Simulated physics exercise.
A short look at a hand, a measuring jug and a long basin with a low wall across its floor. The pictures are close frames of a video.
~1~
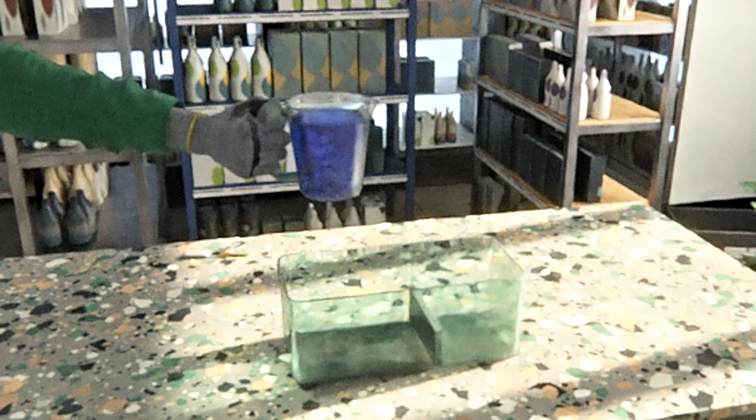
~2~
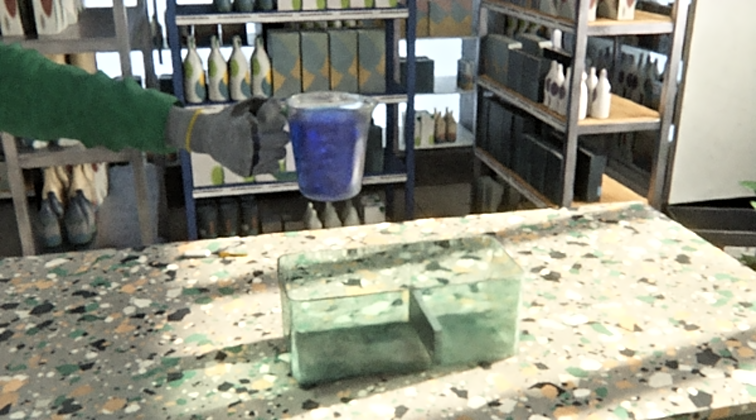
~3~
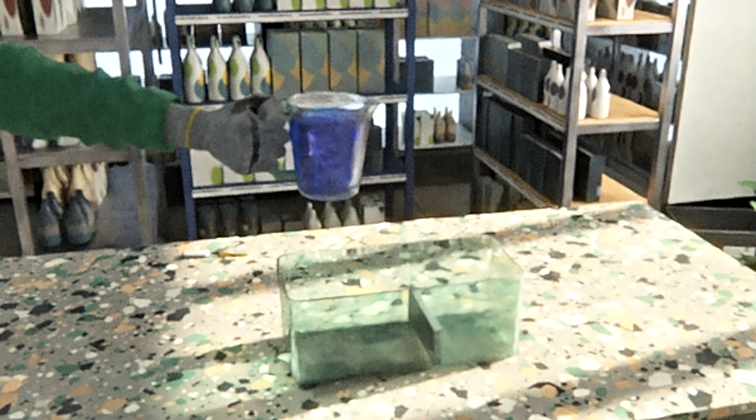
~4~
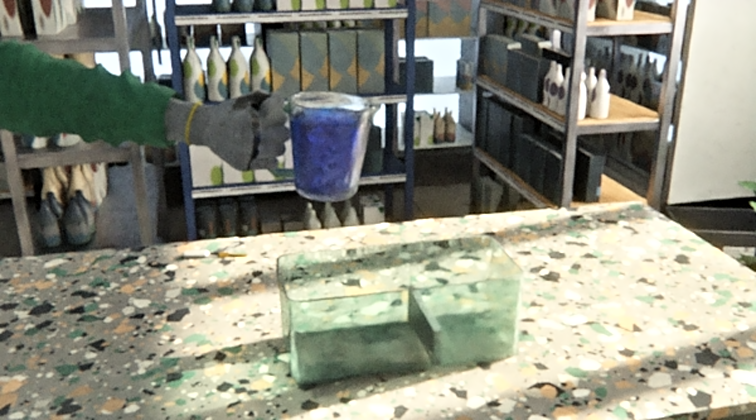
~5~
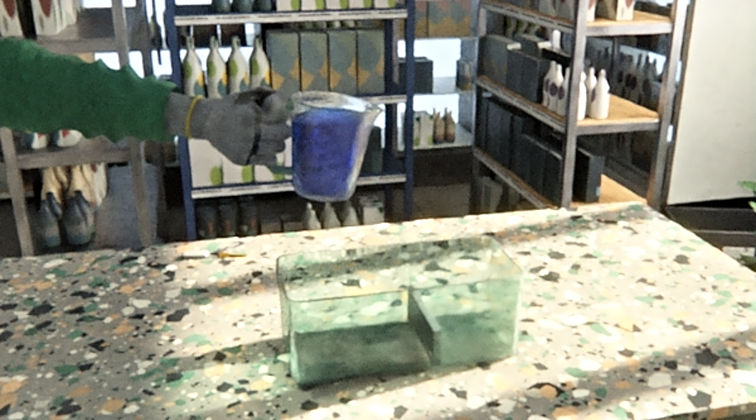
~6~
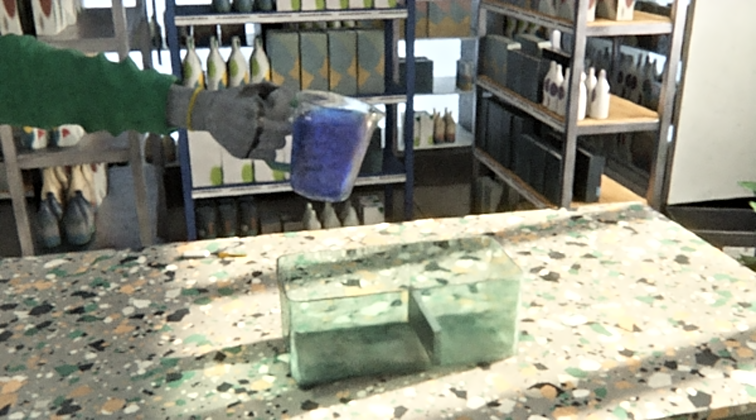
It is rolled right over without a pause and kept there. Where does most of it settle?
The right part.
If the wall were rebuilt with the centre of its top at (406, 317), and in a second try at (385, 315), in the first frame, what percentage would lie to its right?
Near 95 % and 95 %.
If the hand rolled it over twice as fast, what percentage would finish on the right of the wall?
Roughly 85 in a hundred.
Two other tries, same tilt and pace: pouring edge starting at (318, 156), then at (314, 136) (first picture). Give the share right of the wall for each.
Roughly 0 per cent, and 5 per cent.
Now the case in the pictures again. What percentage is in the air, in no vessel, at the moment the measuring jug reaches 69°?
Close to 20 per cent.
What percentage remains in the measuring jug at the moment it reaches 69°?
Near 75 %.
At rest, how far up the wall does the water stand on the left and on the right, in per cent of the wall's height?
The left part 0 per cent, the right part 60.
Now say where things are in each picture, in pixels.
The first picture shows tilt 0°; pouring edge (379, 100); surface from (290, 117) to (367, 112); the long basin's rim runs from (282, 279) to (509, 256); the wall's top is at (425, 307).
The second picture shows tilt 1°; pouring edge (379, 100); surface from (289, 116) to (367, 113).
The third picture shows tilt 2°; pouring edge (380, 102); surface from (290, 115) to (367, 113).
The fourth picture shows tilt 5°; pouring edge (381, 105); surface from (291, 116) to (369, 114).
The fifth picture shows tilt 9°; pouring edge (383, 108); surface from (293, 116) to (371, 115).
The sixth picture shows tilt 13°; pouring edge (386, 113); surface from (296, 117) to (375, 116).
A moment on, the tilt is 69° and 76 per cent is still to pour, 0 is left of the wall and 3 right of it.
Next, the tilt is 96° and 27 per cent is still to pour, 1 is left of the wall and 45 right of it.
Then the tilt is 98° and 3 per cent is still to pour, 5 is left of the wall and 86 right of it.
Later the tilt is 98° and 0 per cent is still to pour, 7 is left of the wall and 91 right of it.
At rest 7 per cent lies left of the wall, 91 right of it and 1 outside.
